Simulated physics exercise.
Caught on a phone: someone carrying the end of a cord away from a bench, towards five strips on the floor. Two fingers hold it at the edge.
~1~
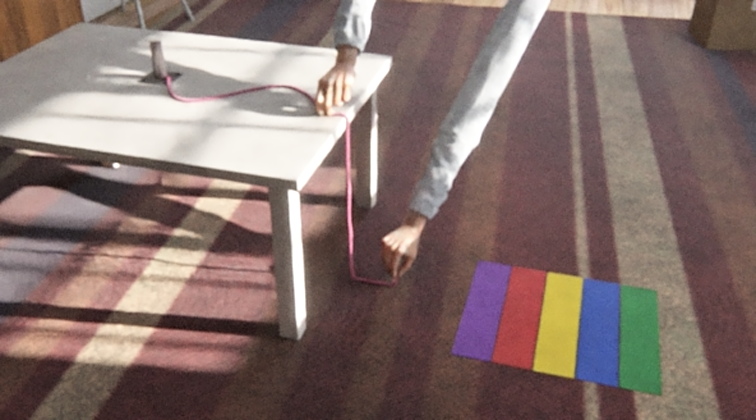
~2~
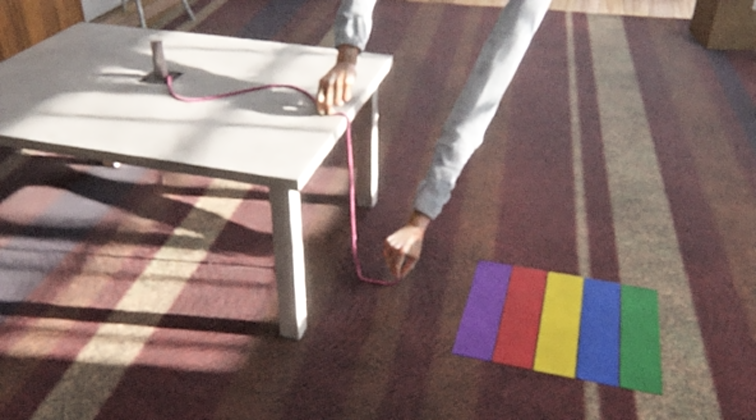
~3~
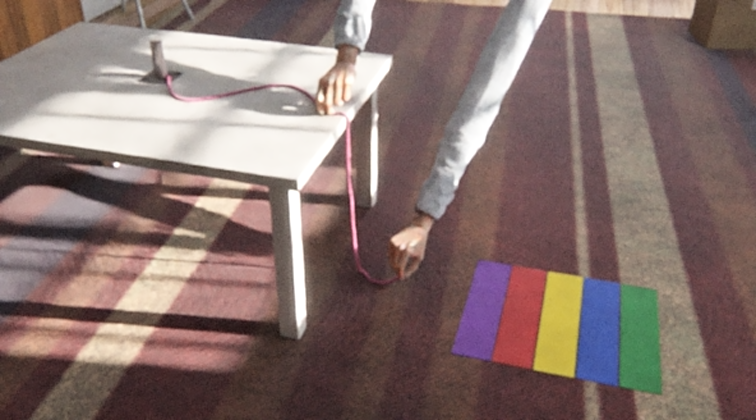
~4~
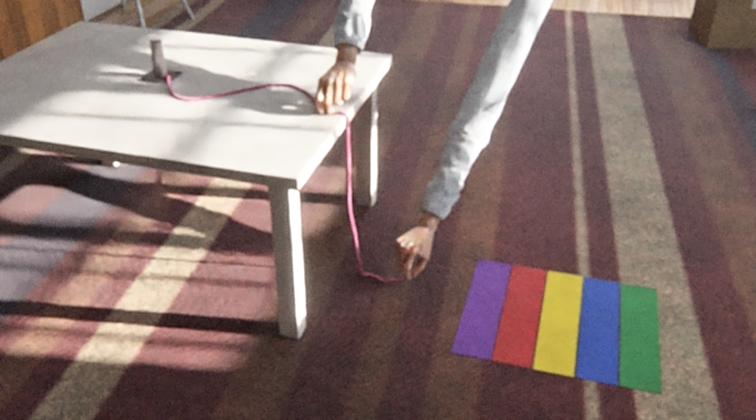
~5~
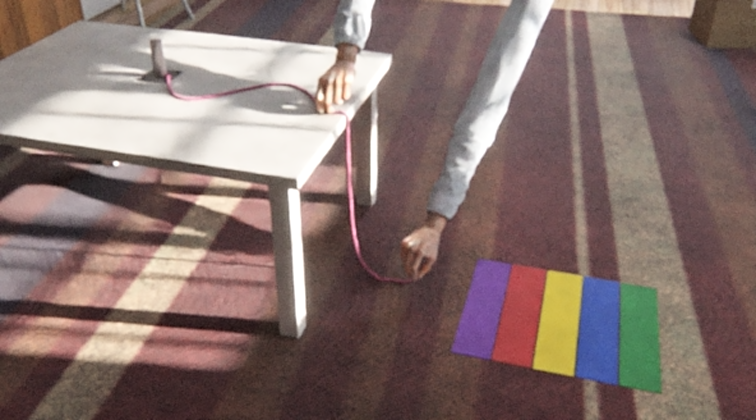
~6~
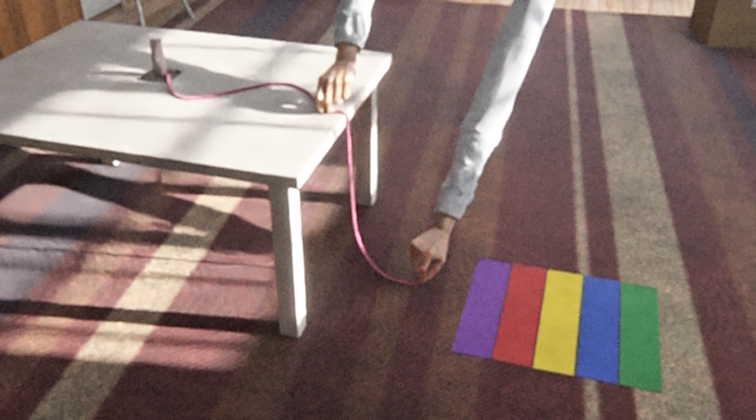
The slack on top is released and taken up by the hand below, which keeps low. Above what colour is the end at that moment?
Over blue.
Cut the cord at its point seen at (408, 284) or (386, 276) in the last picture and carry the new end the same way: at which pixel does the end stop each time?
The places are (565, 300) and (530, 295).
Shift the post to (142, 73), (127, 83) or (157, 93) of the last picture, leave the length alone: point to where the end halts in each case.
In that order: (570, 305), (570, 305) and (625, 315).
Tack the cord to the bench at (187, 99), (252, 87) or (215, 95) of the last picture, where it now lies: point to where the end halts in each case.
Try by try, around (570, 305), (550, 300) and (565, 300).
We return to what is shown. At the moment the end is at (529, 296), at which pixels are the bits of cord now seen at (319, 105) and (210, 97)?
About (356, 139), and the other about (248, 87).
Soon after, end near (530, 296); over red.
After that, end near (574, 304); over yellow.
At the stop, end near (600, 308); over blue. The end stops over the blue strip.
